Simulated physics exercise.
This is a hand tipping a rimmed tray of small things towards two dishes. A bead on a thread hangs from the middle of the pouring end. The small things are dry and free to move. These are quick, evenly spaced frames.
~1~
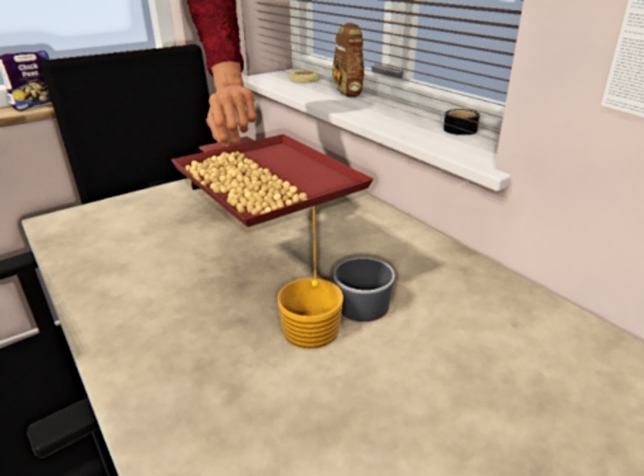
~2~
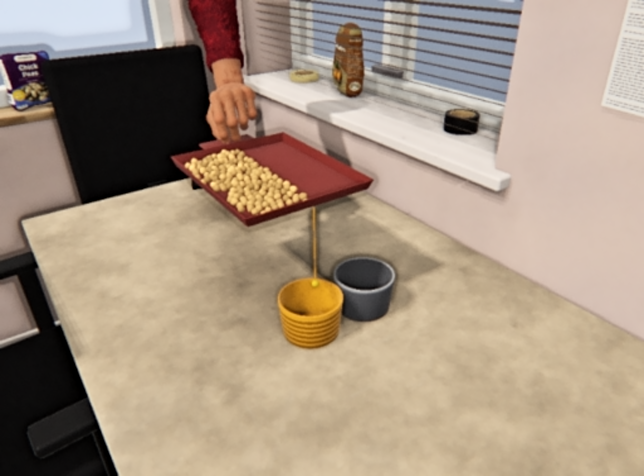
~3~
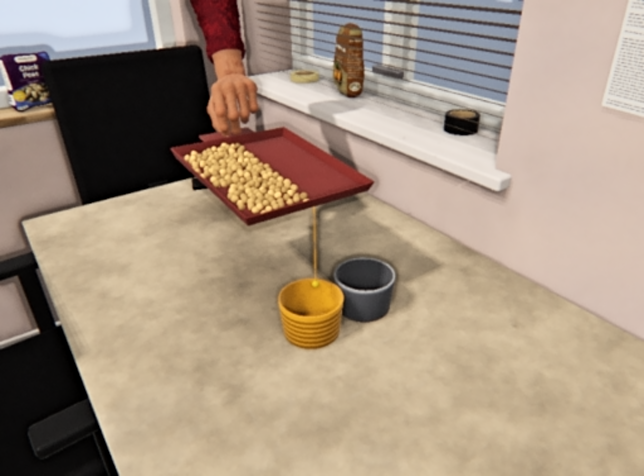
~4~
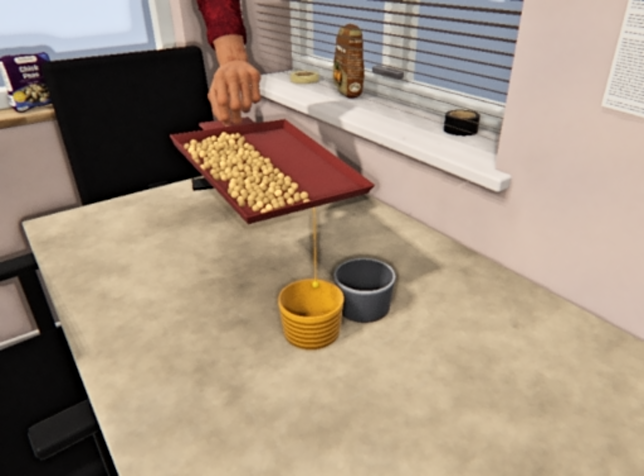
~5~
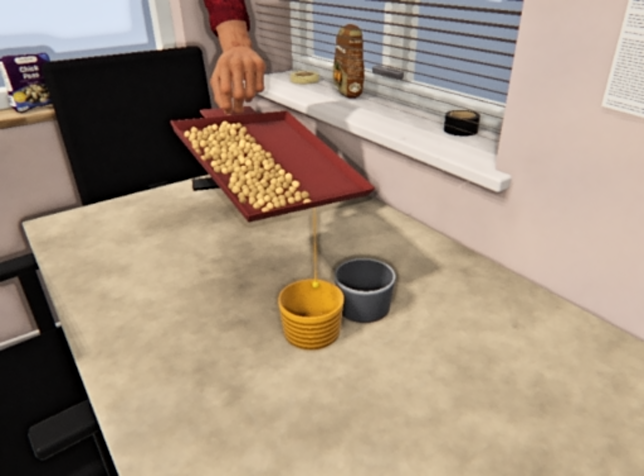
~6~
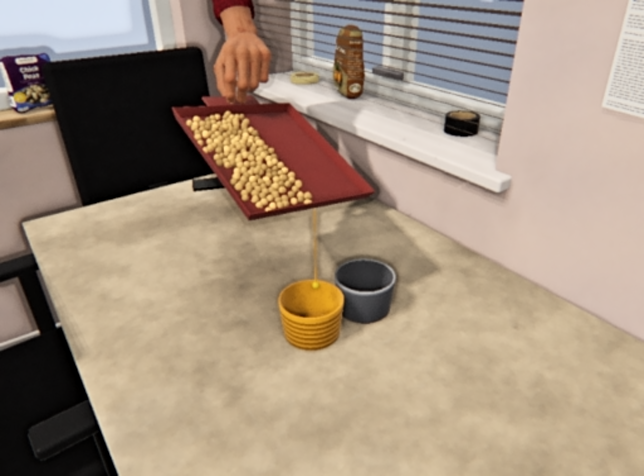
At the start, a hand holds a red rimmed tray of dried chickpeas nearly level above a table, with a yellow dish and a grey dish below. The hand then gradually raises the far end, so the tray slopes more towards the dishes, while the chickpeas stay heaped along its left side.
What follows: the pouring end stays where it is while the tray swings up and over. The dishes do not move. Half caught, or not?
Caught overall: Over half.
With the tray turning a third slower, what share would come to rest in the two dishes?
Some 70 per cent.
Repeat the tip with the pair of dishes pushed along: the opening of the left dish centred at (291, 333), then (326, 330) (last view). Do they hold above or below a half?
In turn: Under half; the smaller part.
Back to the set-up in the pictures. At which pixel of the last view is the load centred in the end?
At about (369, 309).
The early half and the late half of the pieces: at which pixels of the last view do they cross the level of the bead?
Around (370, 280) and then (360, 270).
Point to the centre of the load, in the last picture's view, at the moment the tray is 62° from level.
At about (340, 193).
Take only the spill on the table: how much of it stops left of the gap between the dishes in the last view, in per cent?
About 10 per cent.
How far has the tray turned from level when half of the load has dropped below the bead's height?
At some 90 degrees.
Soon, tray tipped steeply; most on the tray; about a quarter in the air.
A while on, tray tipped right over; a small part on the tray; a small part in the left dish; about a third in the right dish; about a quarter outside both; about a quarter in the air.
Towards the end, tray tipped past a quarter turn; a small part in the left dish; about two thirds in the right dish; about a third outside both.
Finally, tray tipped past a quarter turn; a small part in the left dish; about two thirds in the right dish; about a third outside both.
